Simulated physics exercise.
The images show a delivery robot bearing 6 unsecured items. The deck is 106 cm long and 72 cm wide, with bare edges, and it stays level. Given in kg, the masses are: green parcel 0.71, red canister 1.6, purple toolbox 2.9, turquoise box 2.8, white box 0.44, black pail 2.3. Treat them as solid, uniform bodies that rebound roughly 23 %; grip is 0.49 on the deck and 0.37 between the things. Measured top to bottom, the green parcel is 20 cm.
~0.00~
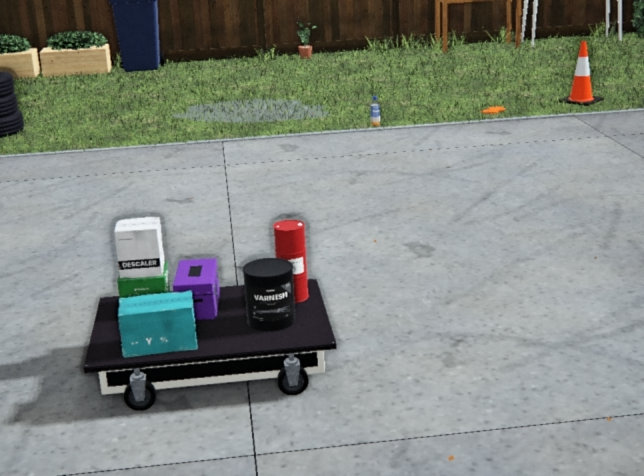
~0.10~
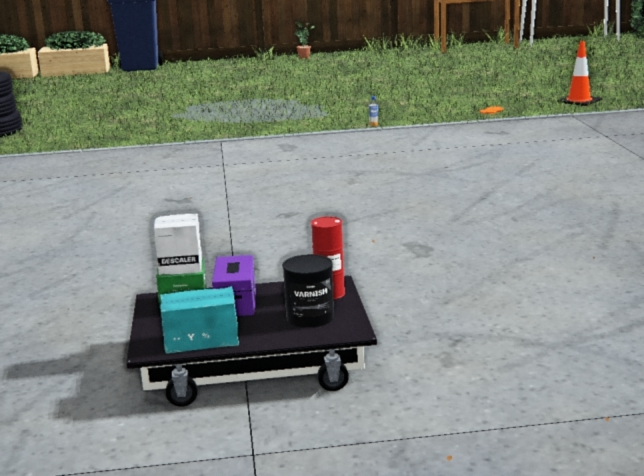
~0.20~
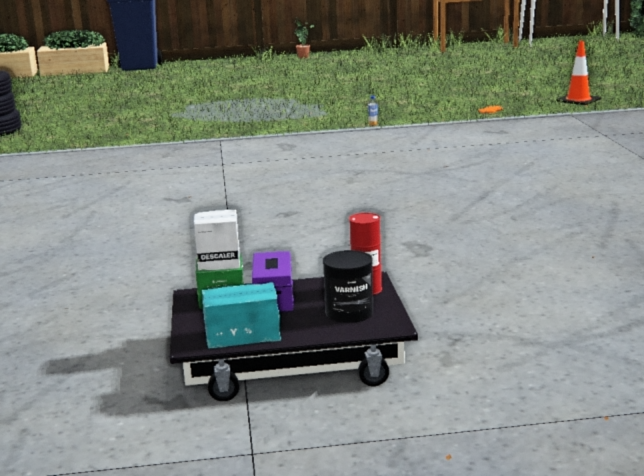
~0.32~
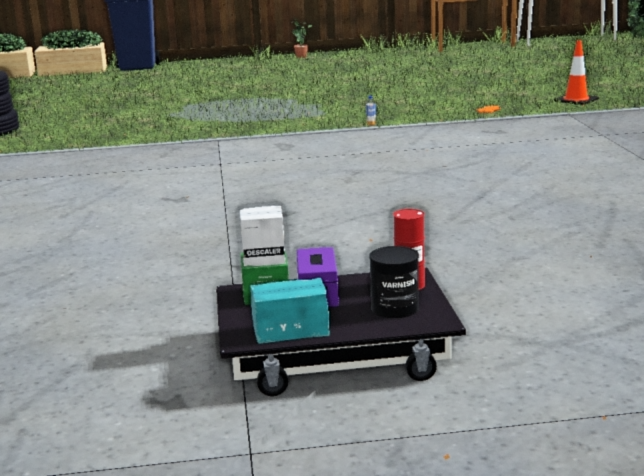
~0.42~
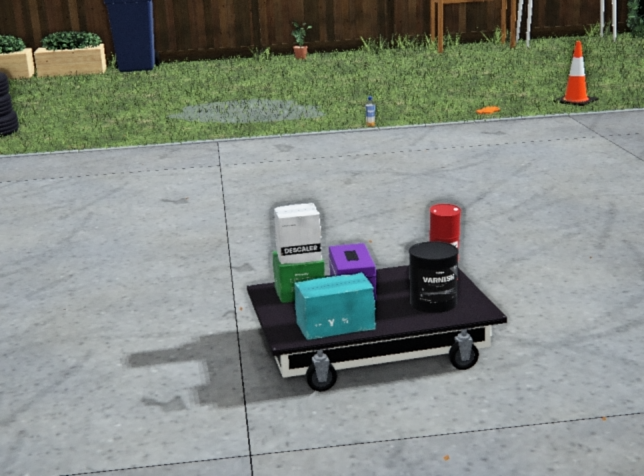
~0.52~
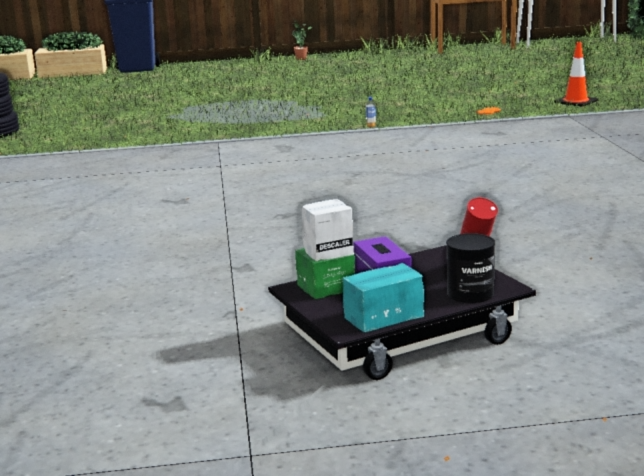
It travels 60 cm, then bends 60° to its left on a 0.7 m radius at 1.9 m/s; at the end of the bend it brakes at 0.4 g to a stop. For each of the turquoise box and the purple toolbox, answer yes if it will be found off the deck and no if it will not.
Answers: Turquoise box - yes, purple toolbox - no.
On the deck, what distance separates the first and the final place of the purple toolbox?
Around 16 centimetres.
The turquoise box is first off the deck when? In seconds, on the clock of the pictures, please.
0.8 s or so.
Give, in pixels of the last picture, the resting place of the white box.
At about (420, 177).
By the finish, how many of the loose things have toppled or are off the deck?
In total, 3.
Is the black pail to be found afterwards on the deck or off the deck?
The black pail ends off the deck.
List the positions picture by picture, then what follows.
The first picture shows cart 0 cm along; turquoise box (158, 324); purple toolbox (197, 289).
The second picture shows cart 19 cm along; white box (178, 244); black pail (309, 291).
The third picture shows cart 38 cm along; red canister (366, 254).
The fourth picture shows cart 61 cm along; white box (263, 236); black pail (395, 282).
The fifth picture shows cart 80 cm along, turned 5°; green parcel (299, 274).
The sixth picture shows cart 99 cm along, turned 20°; turquoise box (384, 297) slid 3 cm; purple toolbox (382, 266) slid 5 cm.
After 0.72 s, cart 137 cm along, turned 51°; red canister and black pail now off the deck; turquoise box slid 14 cm near (465, 269); purple toolbox slid 15 cm near (419, 245).
After 0.82 s, cart 156 cm along, turned 59°; turquoise box now off the deck; purple toolbox slid 16 cm near (426, 232); white box slid 7 cm.
After 1.22 s, cart 206 cm along, turned 60°; purple toolbox slid 16 cm near (451, 204); white box slid 8 cm.
At rest (1.8 s), off the deck, red canister, turquoise box and black pail; not toppled but over 10 cm from the start, purple toolbox; the other 2 in place, give or take 10 cm. In the last view, turquoise box near (541, 248), purple toolbox near (452, 203).
